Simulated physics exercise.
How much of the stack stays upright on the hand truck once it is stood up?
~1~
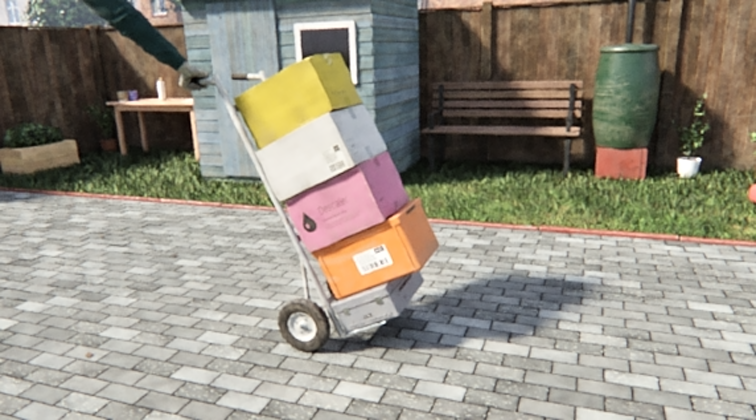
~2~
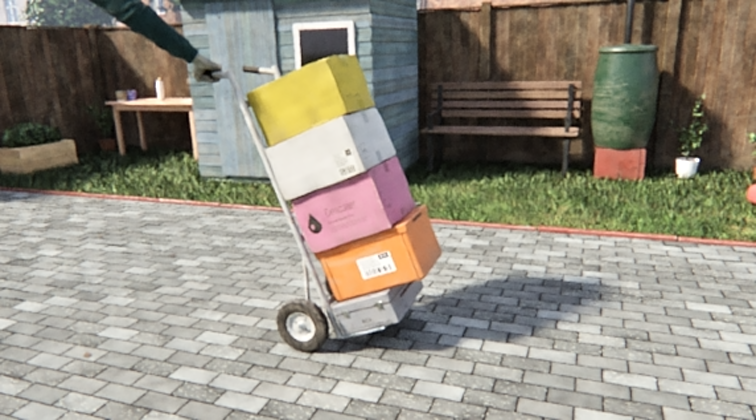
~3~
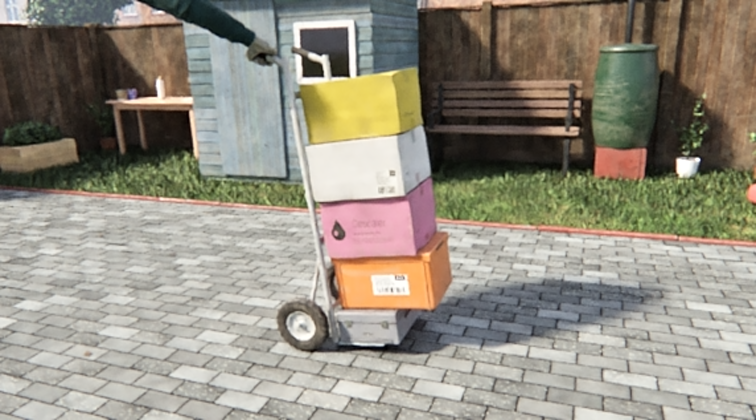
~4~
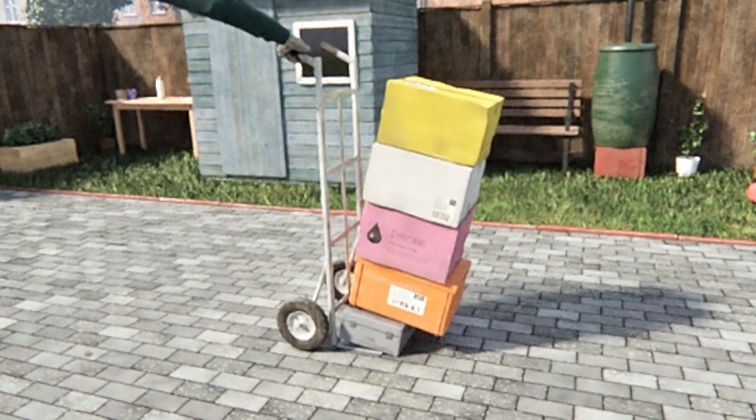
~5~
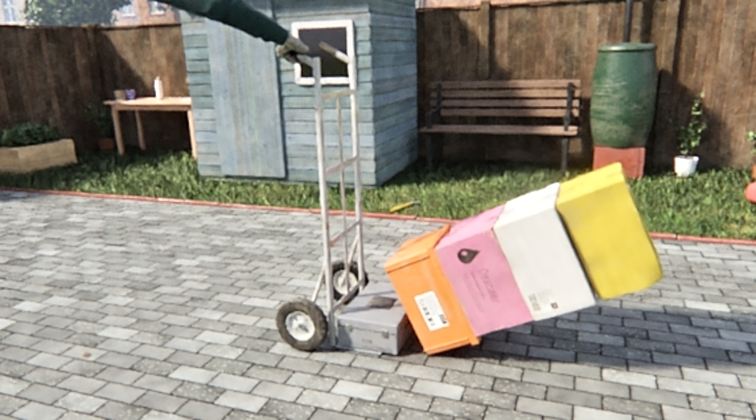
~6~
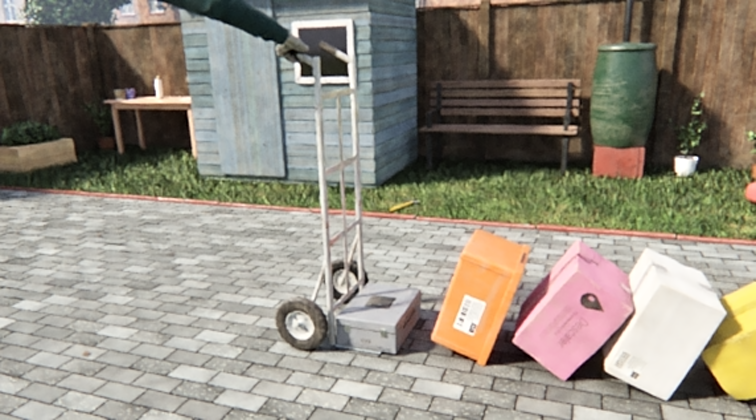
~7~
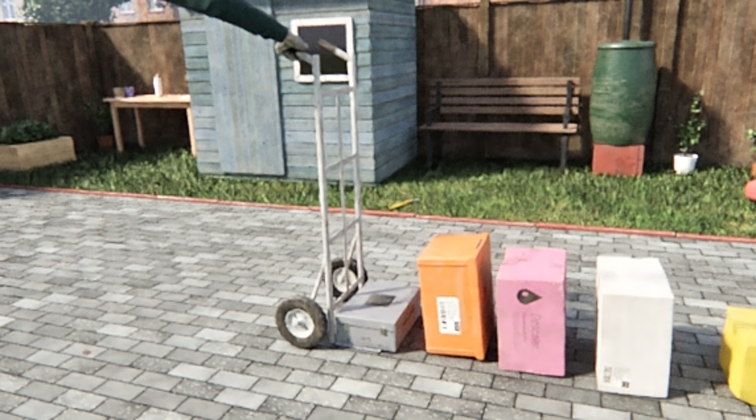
Only the grey toolbox at the bottom stays in place. The orange tote, pink box, white parcel and yellow box all topple over to the right.
